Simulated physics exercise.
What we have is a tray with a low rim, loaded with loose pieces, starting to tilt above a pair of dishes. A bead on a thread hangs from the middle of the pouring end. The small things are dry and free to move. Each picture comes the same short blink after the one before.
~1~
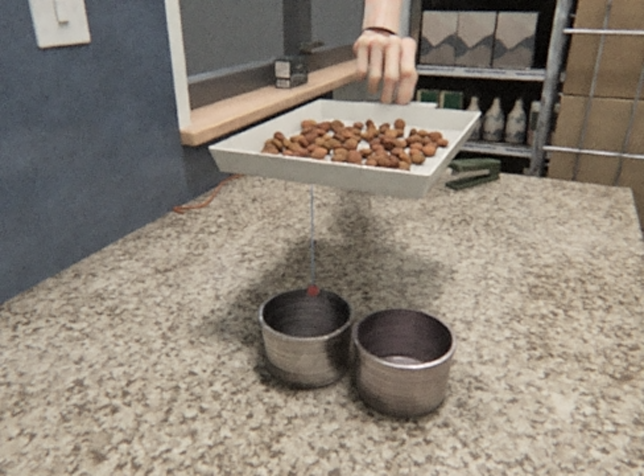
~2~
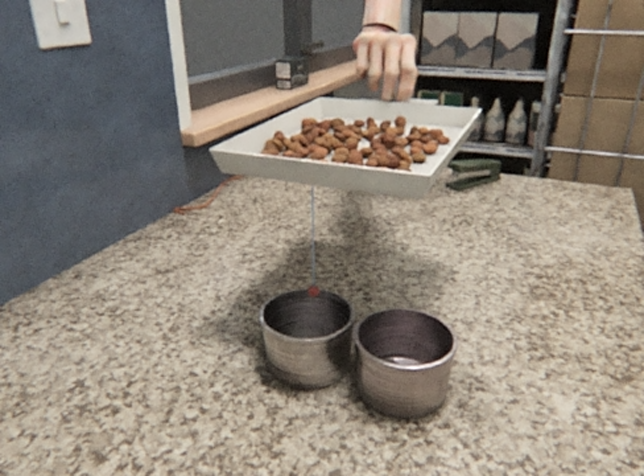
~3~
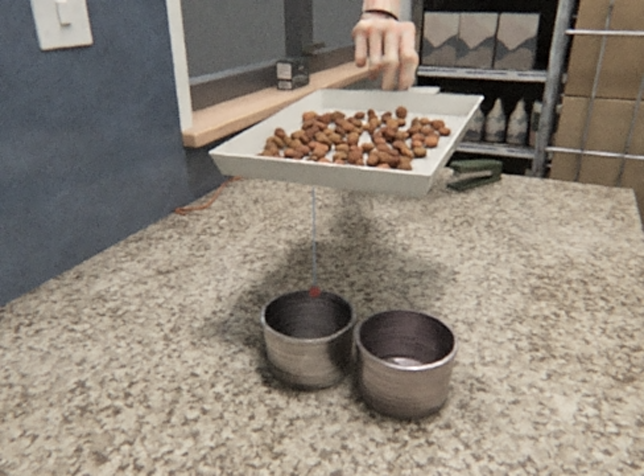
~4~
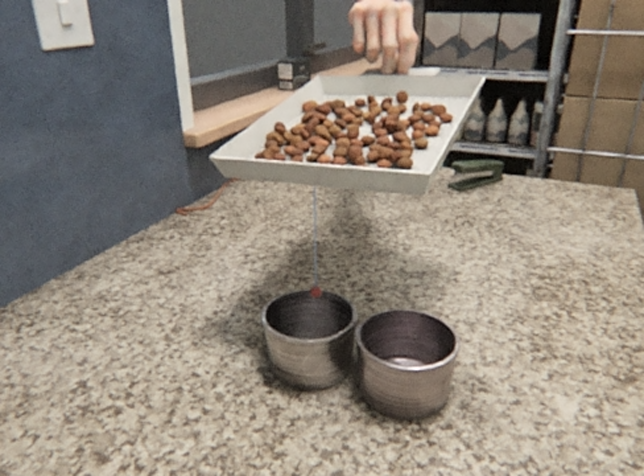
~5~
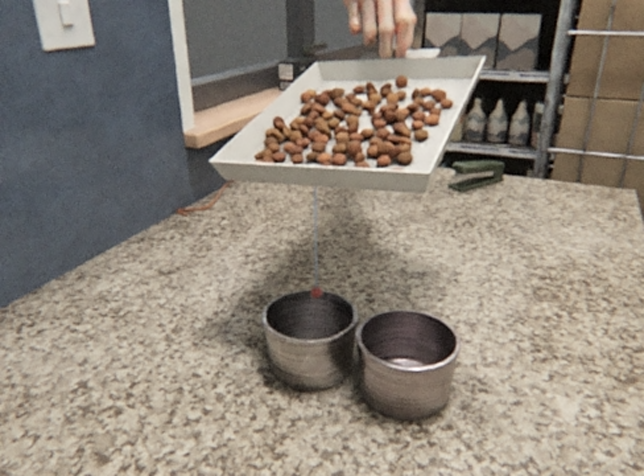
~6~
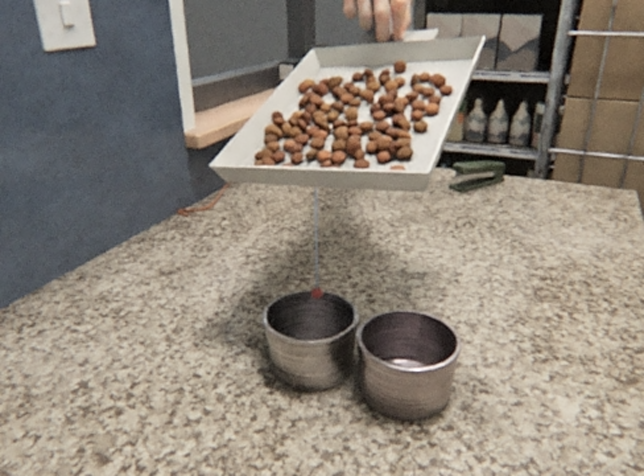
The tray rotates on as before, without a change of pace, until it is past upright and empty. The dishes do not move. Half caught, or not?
They take only the smaller part between them.
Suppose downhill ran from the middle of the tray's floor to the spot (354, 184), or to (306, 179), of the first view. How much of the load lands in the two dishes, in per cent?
First some 50, then 10 per cent.
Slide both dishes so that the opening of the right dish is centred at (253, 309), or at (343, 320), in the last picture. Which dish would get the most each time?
The first try: Right. The second: Left.
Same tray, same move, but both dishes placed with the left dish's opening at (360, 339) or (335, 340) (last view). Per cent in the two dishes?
First some 0, then 10 per cent.
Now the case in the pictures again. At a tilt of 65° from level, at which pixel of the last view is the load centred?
Roughly at (292, 140).
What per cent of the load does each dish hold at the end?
About: Left dish 10, right dish 0 per cent.
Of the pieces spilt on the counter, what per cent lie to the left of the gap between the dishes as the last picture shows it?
About 100 per cent.
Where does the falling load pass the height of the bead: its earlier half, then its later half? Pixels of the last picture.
Around (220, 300) and then (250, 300).
Just after the last frame, tray tipped steeply; every one on the tray.
A moment on, tray tipped past a quarter turn; roughly a quarter on the tray; about a tenth in the left dish; roughly half outside both; roughly a quarter in the air.
Further on, tray tipped past a quarter turn; about a tenth in the left dish; almost all outside both.
When it is over, tray tipped past a quarter turn; not one in the right dish; about a tenth in the left dish; almost all outside both.
